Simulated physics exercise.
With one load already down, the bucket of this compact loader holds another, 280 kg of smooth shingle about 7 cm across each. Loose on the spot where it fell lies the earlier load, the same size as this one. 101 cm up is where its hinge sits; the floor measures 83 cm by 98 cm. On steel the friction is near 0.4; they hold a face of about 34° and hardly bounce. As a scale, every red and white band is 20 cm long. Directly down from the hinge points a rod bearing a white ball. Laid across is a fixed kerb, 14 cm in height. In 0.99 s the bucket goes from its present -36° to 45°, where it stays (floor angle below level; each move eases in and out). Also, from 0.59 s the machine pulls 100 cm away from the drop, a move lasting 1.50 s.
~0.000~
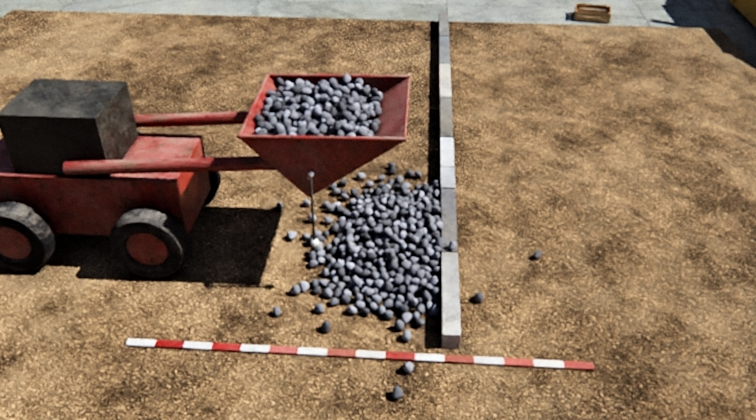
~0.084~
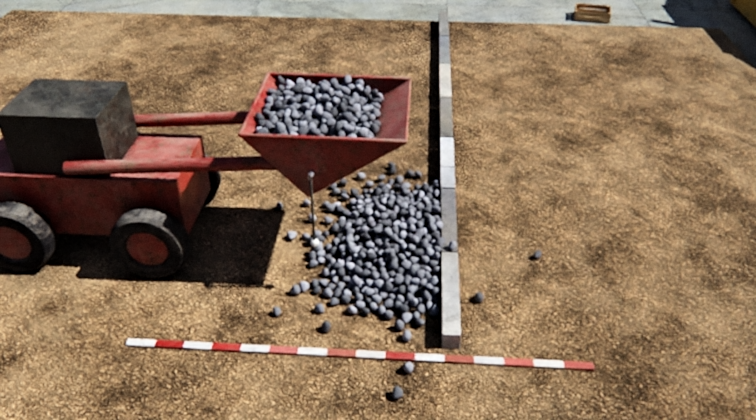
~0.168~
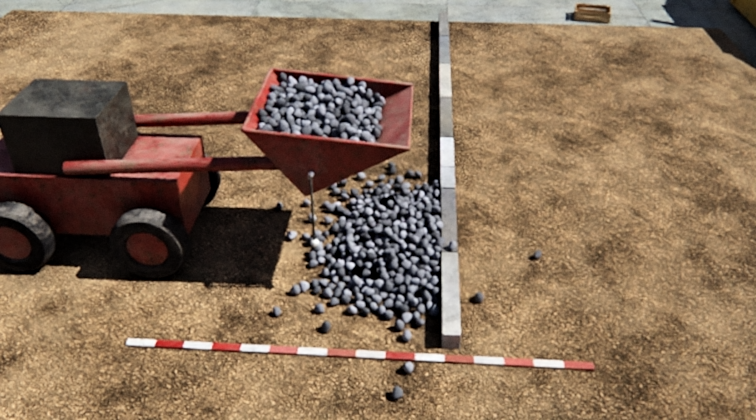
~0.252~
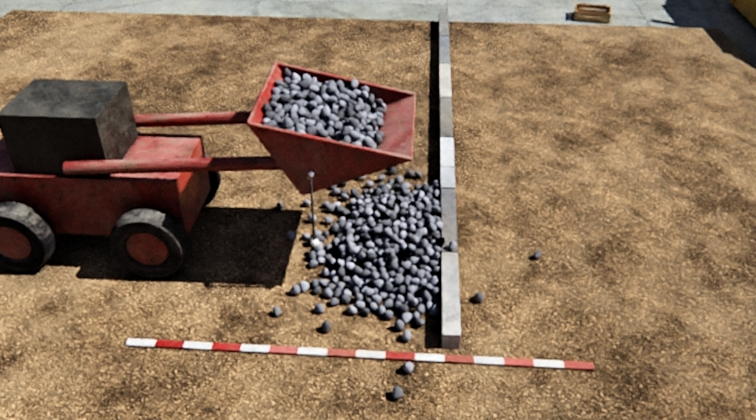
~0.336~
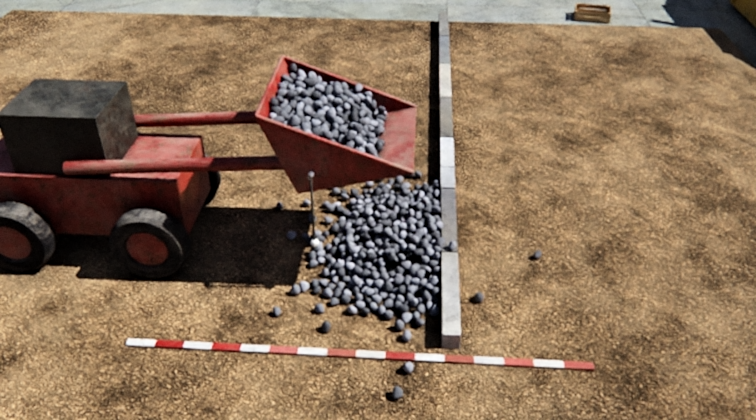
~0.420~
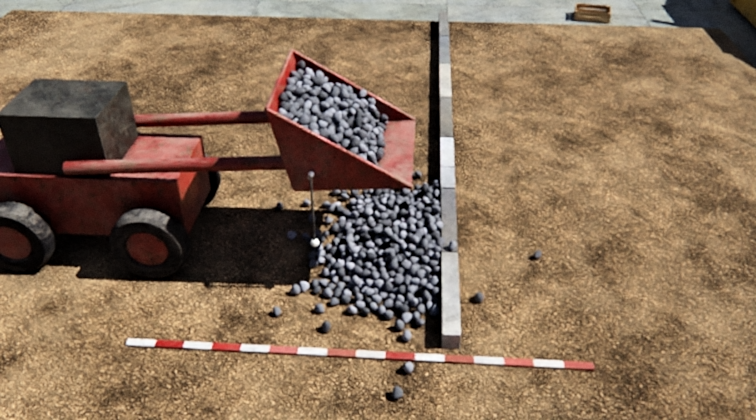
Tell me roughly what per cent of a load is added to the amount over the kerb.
Roughly 2 per cent of a load is added.
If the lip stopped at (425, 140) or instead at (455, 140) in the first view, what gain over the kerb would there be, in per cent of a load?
10 %, then 25 %.
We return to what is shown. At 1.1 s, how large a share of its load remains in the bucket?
25 %.
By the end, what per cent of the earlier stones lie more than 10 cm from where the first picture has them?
I'd put it at about 20 per cent.
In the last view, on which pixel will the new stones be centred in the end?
Roughly at pixel (372, 232).
After 0.7 s the floor is at 32°; in per cent of one load, 100 in the bucket, 100 on this side of the kerb; the foremost stones are at (457, 240).
After 1.1 s the floor is at 45°; in per cent of one load, 23 in the bucket, 177 on this side of the kerb; the foremost stones are at (458, 240).
After 2.5 s the floor is at 45°; in per cent of one load, 0 in the bucket, 198 on this side of the kerb, 2 over the kerb; the foremost stones are at (512, 242).
After 5.0 s the floor is at 45°; in per cent of one load, 0 in the bucket, 198 on this side of the kerb, 2 over the kerb; the foremost stones are at (512, 242). Net gain over the kerb, 2.
